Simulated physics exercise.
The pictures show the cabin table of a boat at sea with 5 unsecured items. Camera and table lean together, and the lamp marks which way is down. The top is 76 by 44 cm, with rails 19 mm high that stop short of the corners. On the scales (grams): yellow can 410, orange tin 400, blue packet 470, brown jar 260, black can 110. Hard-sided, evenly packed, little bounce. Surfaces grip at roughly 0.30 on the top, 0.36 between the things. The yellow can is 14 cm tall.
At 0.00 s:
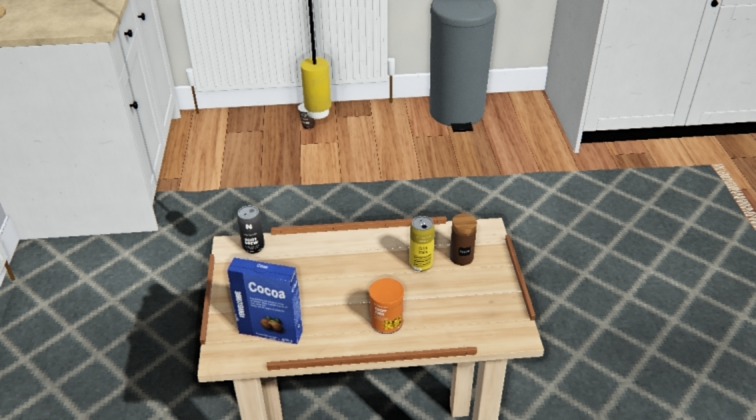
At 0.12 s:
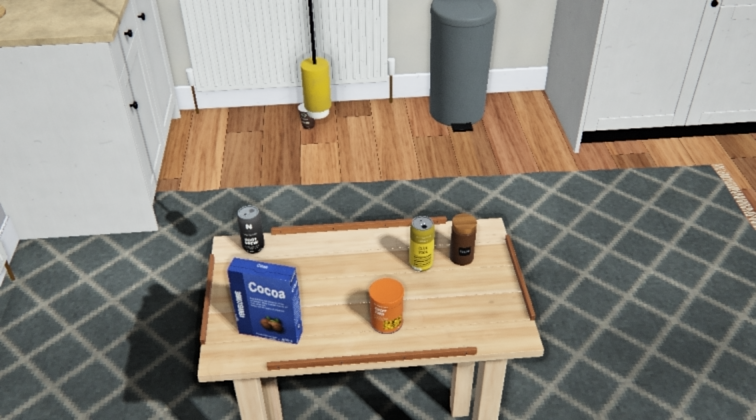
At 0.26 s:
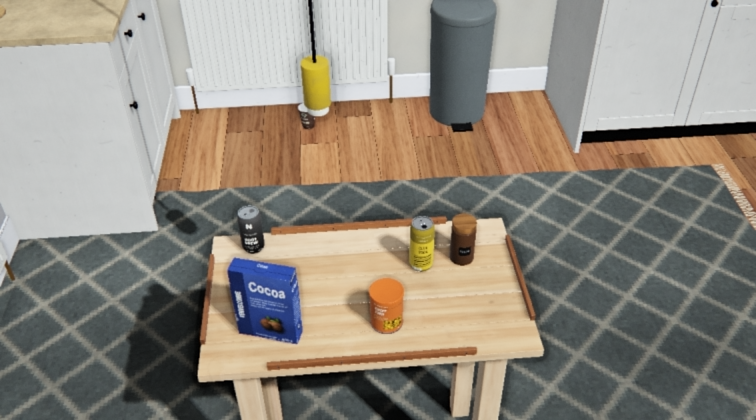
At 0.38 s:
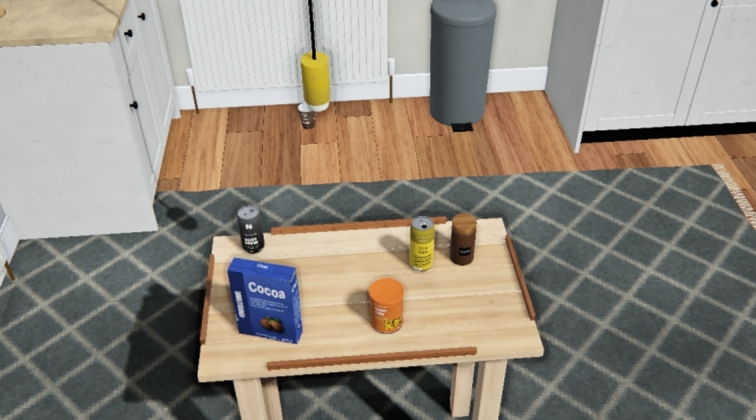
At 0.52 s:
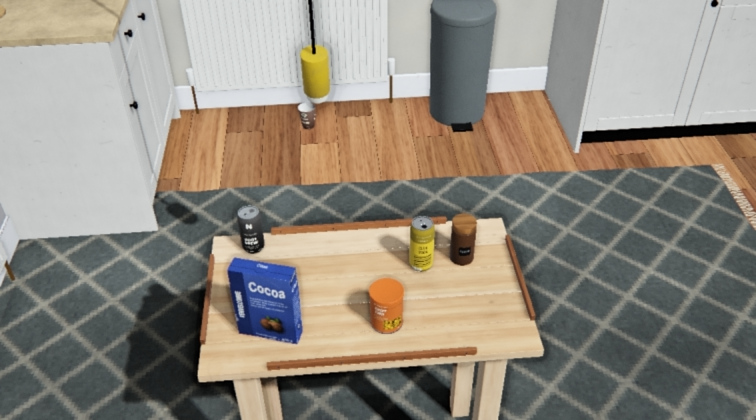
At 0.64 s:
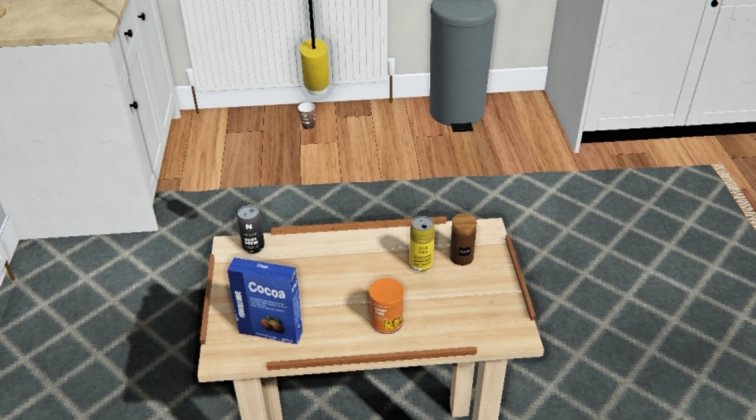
The wooden table stayed still in view with its blue cocoa packet, tin, jar and two cans all in place, while behind it a hanging yellow object slowly drifted back toward the white radiator.
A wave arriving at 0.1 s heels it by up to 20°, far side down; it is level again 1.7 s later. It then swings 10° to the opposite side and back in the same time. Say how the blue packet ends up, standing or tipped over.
The blue packet falls over.
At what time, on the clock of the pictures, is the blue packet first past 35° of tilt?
Near 1.0 s.
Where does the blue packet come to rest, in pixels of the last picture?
Near (297, 259).
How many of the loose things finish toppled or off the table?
In all, 2.
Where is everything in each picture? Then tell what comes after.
In the first frame, boat level; blue packet (266, 302); yellow can (422, 245).
In the second frame, boat level; brown jar (463, 240); black can (251, 230).
In the third frame, floor tilted 2°, far side down; yellow can (422, 245); orange tin (387, 306).
In the fourth frame, floor tilted 5°, far side down; brown jar (463, 240); black can (251, 230).
In the fifth frame, floor tilted 10°, far side down; yellow can (422, 245); orange tin (387, 306).
In the sixth frame, floor tilted 14°, far side down; blue packet (266, 302); brown jar (463, 240).
Around 1.14 s, floor tilted 18°, far side down; blue packet on its side near (291, 274); yellow can shifted 3 cm; black can shifted 3 cm.
Around 1.54 s, floor tilted 4°, far side down; black can now off the table; blue packet on its side near (297, 259); yellow can shifted 7 cm.
Finally (4.0 s), off the table and tipped over, black can; on their side or leaning hard on the table, blue packet; not toppled but over 5 cm from the start, yellow can, orange tin and brown jar. In the last view, blue packet near (297, 259).
